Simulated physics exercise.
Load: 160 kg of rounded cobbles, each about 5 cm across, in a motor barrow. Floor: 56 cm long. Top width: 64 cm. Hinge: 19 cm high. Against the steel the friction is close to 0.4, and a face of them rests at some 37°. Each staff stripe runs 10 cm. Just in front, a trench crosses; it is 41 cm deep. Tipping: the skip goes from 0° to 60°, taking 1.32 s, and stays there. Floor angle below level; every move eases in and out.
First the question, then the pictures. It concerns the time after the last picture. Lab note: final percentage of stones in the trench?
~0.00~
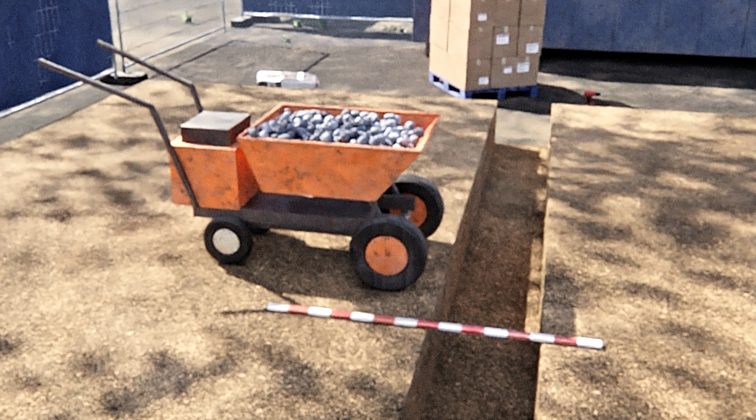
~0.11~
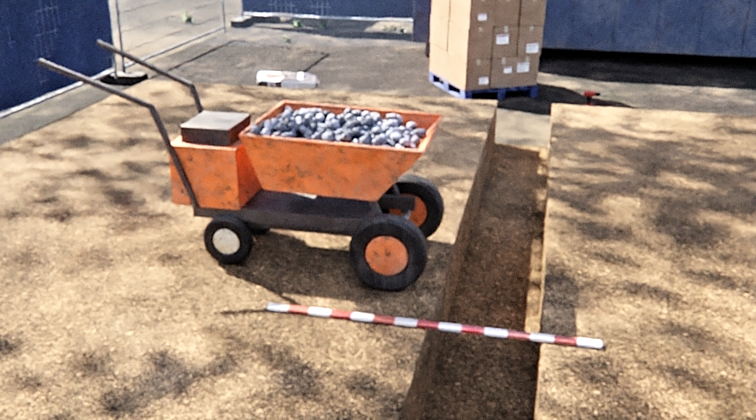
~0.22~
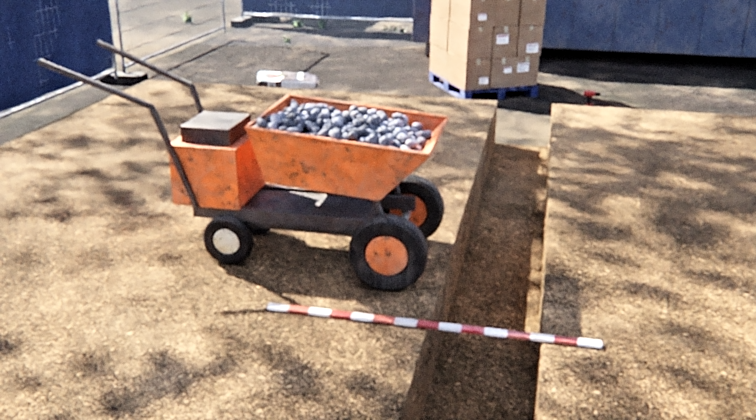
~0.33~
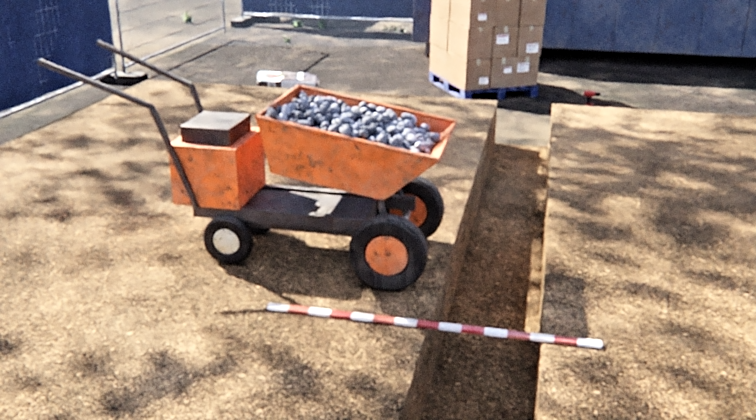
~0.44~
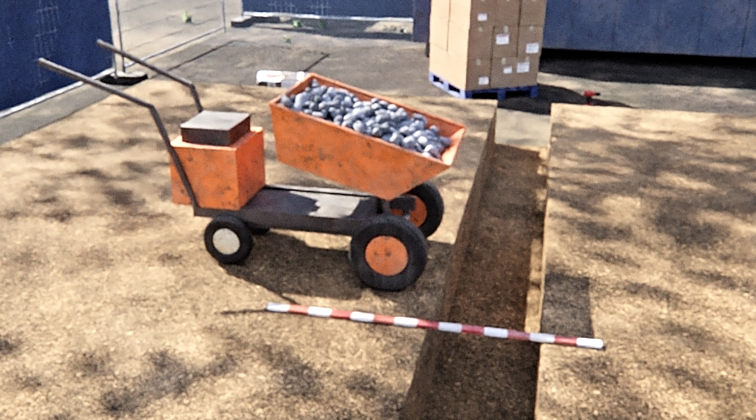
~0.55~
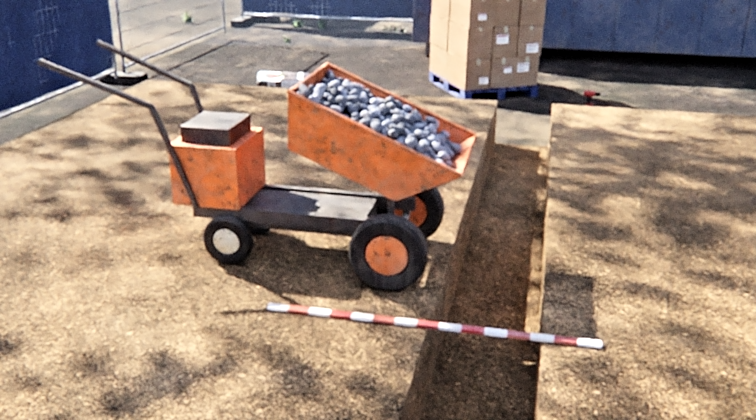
Approx. 54 %.
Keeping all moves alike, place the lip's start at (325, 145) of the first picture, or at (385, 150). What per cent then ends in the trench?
The first gives about 70 percent and the second about 75 percent.
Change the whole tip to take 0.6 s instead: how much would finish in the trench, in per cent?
It'd be some 35 per cent.
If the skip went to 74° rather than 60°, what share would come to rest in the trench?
In that case some 55 per cent.
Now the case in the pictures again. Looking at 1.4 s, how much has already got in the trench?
Roughly 15 percent of the load.
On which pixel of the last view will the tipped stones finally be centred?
Around (526, 329).
After 1.0 s the floor is at 51°; 100 % in the skip; the foremost stones are at (496, 190).
After 1.4 s the floor is at 60°; 76 % in the skip, 16 % in the trench, 8 % past the trench; the foremost stones are at (582, 284).
After 1.8 s the floor is at 60°; 48 % in the skip, 25 % in the trench, 28 % past the trench; the foremost stones are at (680, 292).
After 3.7 s the floor is at 60°; 17 % in the skip, 54 % in the trench, 29 % past the trench; the foremost stones are past the picture's edge.
